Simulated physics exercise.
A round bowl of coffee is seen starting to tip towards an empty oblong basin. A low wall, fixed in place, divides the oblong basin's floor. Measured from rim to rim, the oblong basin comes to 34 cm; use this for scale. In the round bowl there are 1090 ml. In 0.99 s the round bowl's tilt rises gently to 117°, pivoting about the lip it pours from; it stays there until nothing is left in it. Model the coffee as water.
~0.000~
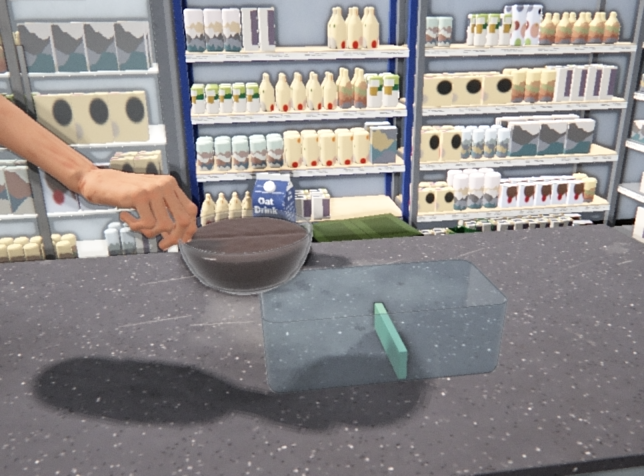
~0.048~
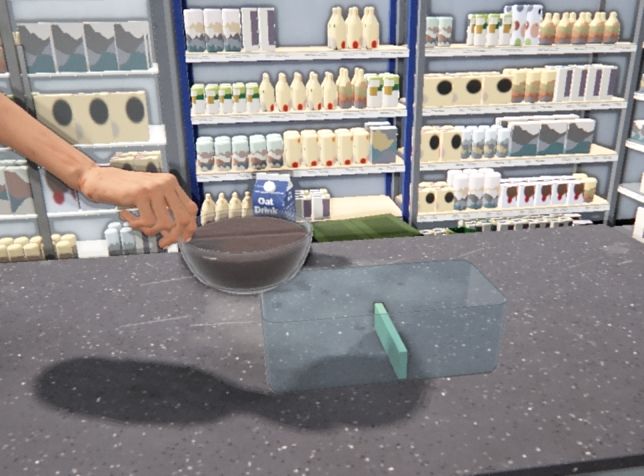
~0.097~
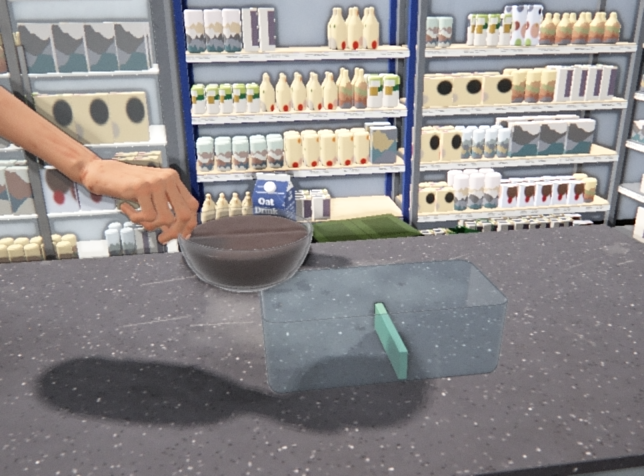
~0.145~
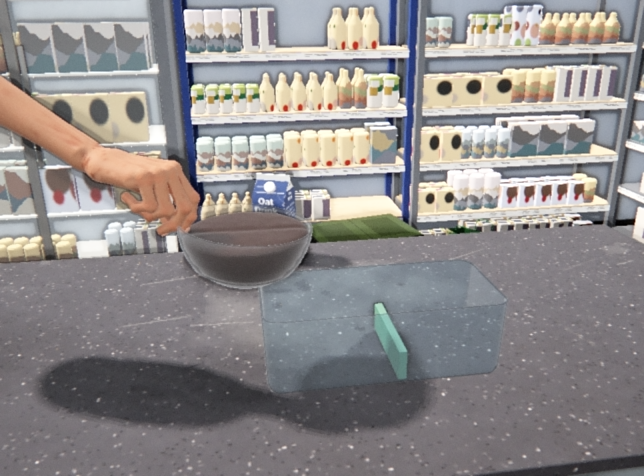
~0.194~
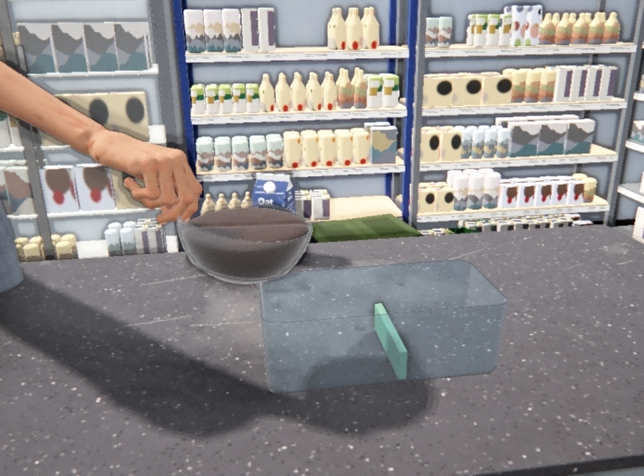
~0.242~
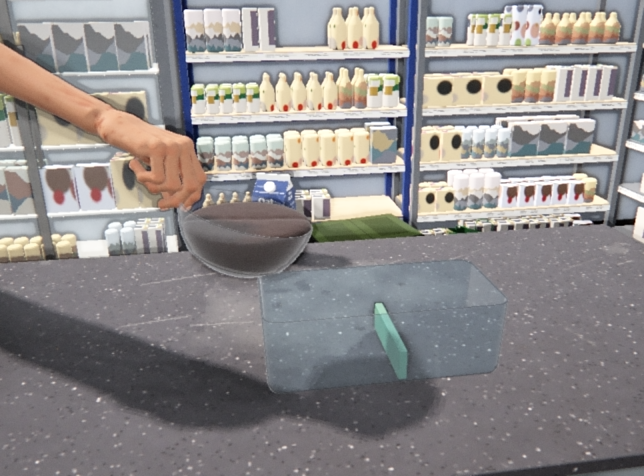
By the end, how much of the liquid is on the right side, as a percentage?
Around 49 percent.
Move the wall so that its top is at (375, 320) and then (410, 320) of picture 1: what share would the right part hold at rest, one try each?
Around 75 and 15 percent, in that order.
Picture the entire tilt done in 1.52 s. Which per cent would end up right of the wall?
In that case, roughly 45 per cent.
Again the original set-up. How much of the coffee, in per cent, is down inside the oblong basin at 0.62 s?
Roughly 20 percent.
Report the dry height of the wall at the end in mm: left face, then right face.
For the left, around 26 mm; for the right, around 20 mm.
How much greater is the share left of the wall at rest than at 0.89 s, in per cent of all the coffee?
I'd say near 16 percent.
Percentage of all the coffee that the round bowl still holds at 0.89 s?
0 %.
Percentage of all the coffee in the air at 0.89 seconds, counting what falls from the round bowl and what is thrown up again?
About 12 percent.
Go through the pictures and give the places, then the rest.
The first frame shows tilt 0°; pouring edge (311, 227); surface from (182, 240) to (309, 232); the oblong basin's rim runs from (260, 298) to (488, 280); the wall's top is at (390, 326).
The second frame shows tilt 1°; pouring edge (311, 227); surface from (182, 240) to (309, 232).
The third frame shows tilt 3°; pouring edge (311, 227); surface from (182, 238) to (309, 229).
The fourth frame shows tilt 6°; pouring edge (311, 227); surface from (182, 234) to (308, 227).
The fifth frame shows tilt 11°; pouring edge (311, 227); surface from (182, 228) to (309, 223).
The sixth frame shows tilt 16°; pouring edge (311, 227); surface from (183, 220) to (310, 222); 2 per cent is over the edge.
Then, 0.62 s in, the tilt is 80° and 31 per cent is still to pour, 18 is left of the wall and 3 right of it.
Then, 0.89 s in, the tilt is 114° and 0 per cent is still to pour, 33 is left of the wall and 56 right of it.
Then, 1.18 s in, the tilt is 117° and 0 per cent is still to pour, 45 is left of the wall and 52 right of it.
Then, 1.49 s in, the tilt is 117° and 0 per cent is still to pour, 47 is left of the wall and 50 right of it.
Finally, 48 per cent lies left of the wall, 49 right of it and 3 outside.
